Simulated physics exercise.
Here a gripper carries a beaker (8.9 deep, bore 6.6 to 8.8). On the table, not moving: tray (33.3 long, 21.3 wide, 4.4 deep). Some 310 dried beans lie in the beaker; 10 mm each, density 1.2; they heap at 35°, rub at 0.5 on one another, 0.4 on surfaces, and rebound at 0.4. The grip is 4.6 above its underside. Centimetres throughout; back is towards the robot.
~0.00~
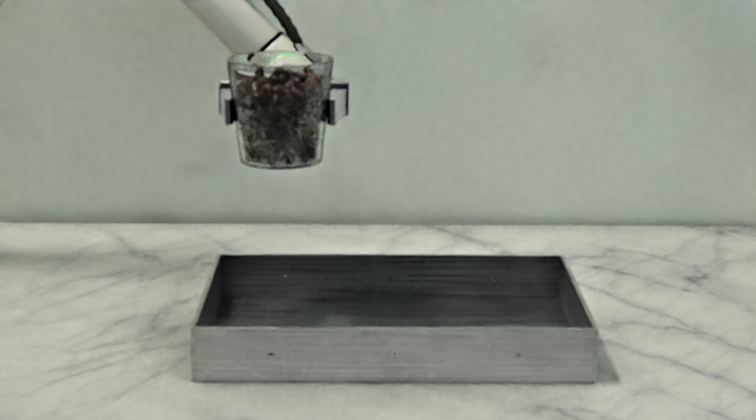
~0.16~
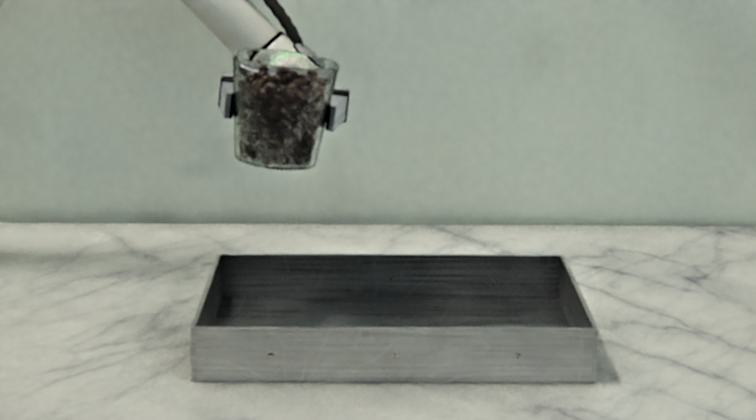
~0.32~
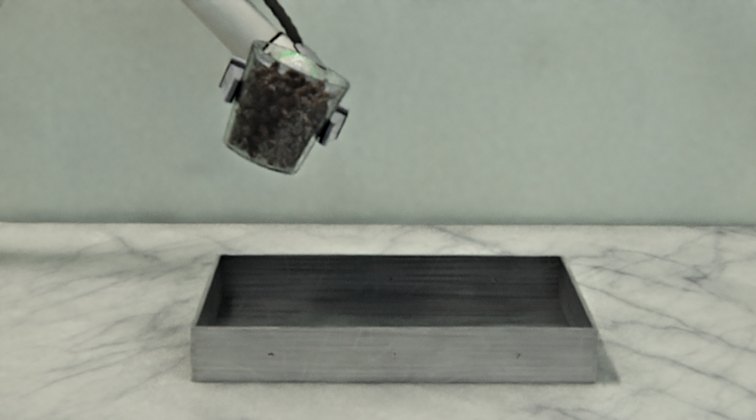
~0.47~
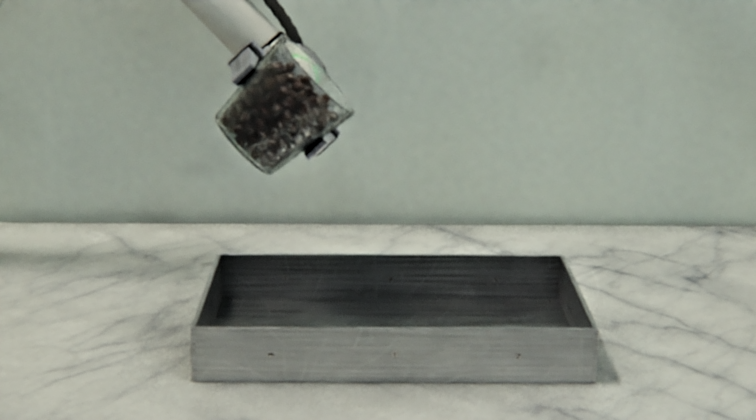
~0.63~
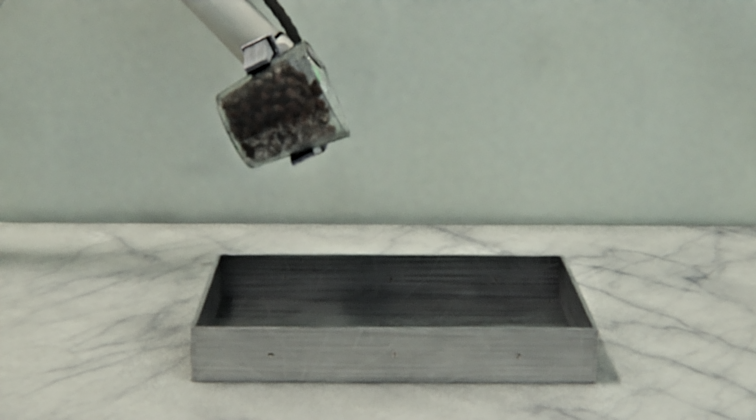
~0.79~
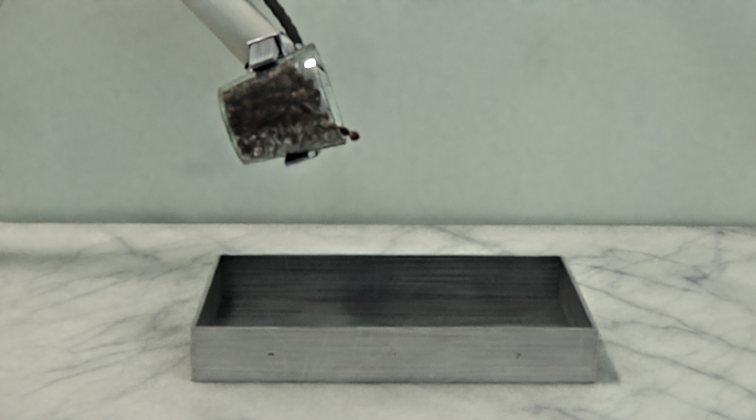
The clip shows a robotic gripper holding a clear beaker of dark beans above an empty grey tray on a marble surface, steadily tilting it far over to the right until a few beans reach past the rim.
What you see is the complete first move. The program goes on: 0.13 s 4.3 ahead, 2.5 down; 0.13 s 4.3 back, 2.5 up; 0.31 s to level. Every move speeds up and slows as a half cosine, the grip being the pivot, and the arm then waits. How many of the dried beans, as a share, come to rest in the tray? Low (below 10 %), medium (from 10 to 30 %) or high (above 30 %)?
In the tray the share is medium, from 10 to 30 %.
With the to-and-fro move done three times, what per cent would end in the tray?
In that case some 40 per cent.
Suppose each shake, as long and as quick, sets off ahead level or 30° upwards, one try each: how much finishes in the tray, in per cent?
Some 45 and 65 per cent.
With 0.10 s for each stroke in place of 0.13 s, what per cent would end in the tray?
In that case some 30 per cent.
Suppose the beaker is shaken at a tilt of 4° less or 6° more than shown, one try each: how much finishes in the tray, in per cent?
About 15 and 30 per cent.
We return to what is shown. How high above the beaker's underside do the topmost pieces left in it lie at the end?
Roughly 8.0 cm.
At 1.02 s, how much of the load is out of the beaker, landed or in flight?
About 10 per cent by then.
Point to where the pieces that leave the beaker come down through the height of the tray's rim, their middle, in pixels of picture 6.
Near (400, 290).
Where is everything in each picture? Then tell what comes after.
Beaker middle at (281, 112), level; upper third of the load around (282, 92), from x 240 to 320, top at y 75; 307 in the beaker, in the first frame.
Beaker middle at (281, 112), tilted 7° forward; upper third of the load around (280, 93), from x 245 to 320, top at y 75, in the second frame.
Beaker middle at (280, 112), tilted 25° forward; upper third of the load around (278, 93), from x 235 to 325, top at y 70, in the third frame.
Beaker middle at (279, 111), tilted 46° forward; upper third of the load around (276, 93), from x 225 to 330, top at y 70, in the fourth frame.
Beaker middle at (279, 111), tilted 64° forward; upper third of the load around (276, 92), from x 225 to 330, top at y 65, in the fifth frame.
Beaker middle at (279, 111), tilted 71° forward; upper third of the load around (275, 93), from x 230 to 355, top at y 70; 307 in the beaker, in the sixth frame.
After 1.02 s, tilted 71° forward, highest piece 22 above the table; 275 in the beaker, 1 in the tray, 31 in flight or on a rim.
After 1.25 s, tilted 21° forward, highest piece 24 above the table; 239 in the beaker, 63 in the tray, 5 in flight or on a rim.
After 1.56 s, level, highest piece 24 above the table; 238 in the beaker, 69 in the tray.
After 2.61 s, level, highest piece 24 above the table; 238 in the beaker, 69 in the tray.
At rest, 238 in the beaker, 69 in the tray. That is 22 % in the tray.
